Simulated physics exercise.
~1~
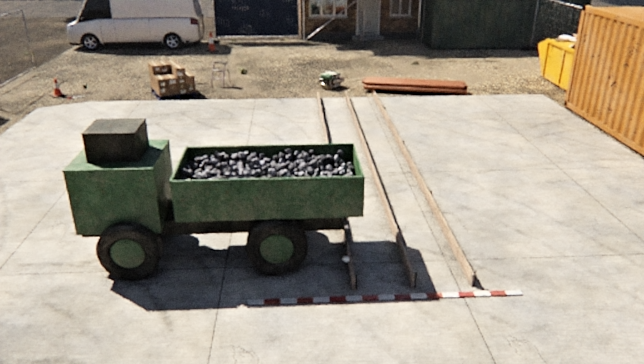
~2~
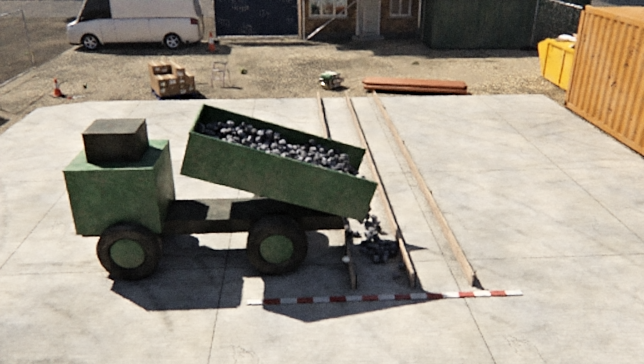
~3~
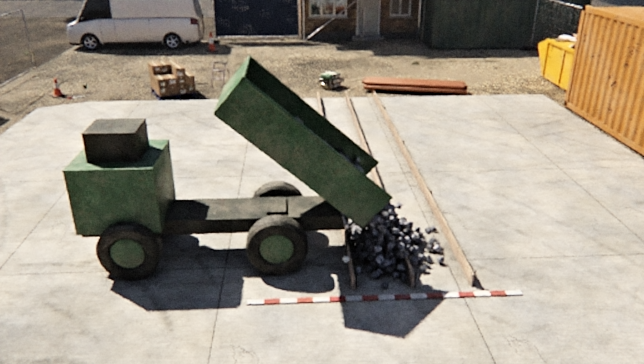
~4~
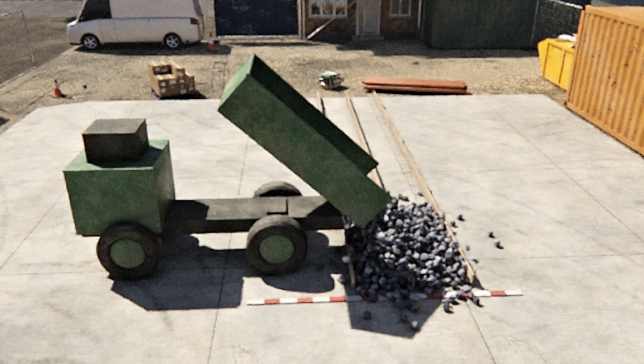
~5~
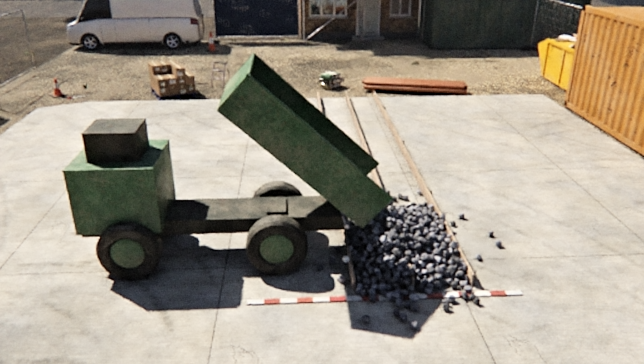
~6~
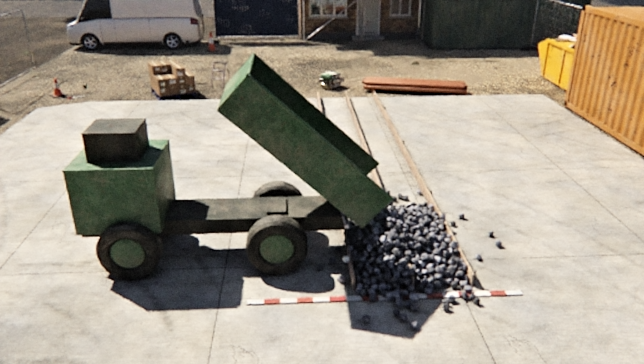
Green tipper truck raising its body and pouring dark stones to the right over low boards, leaving a still heap behind it.
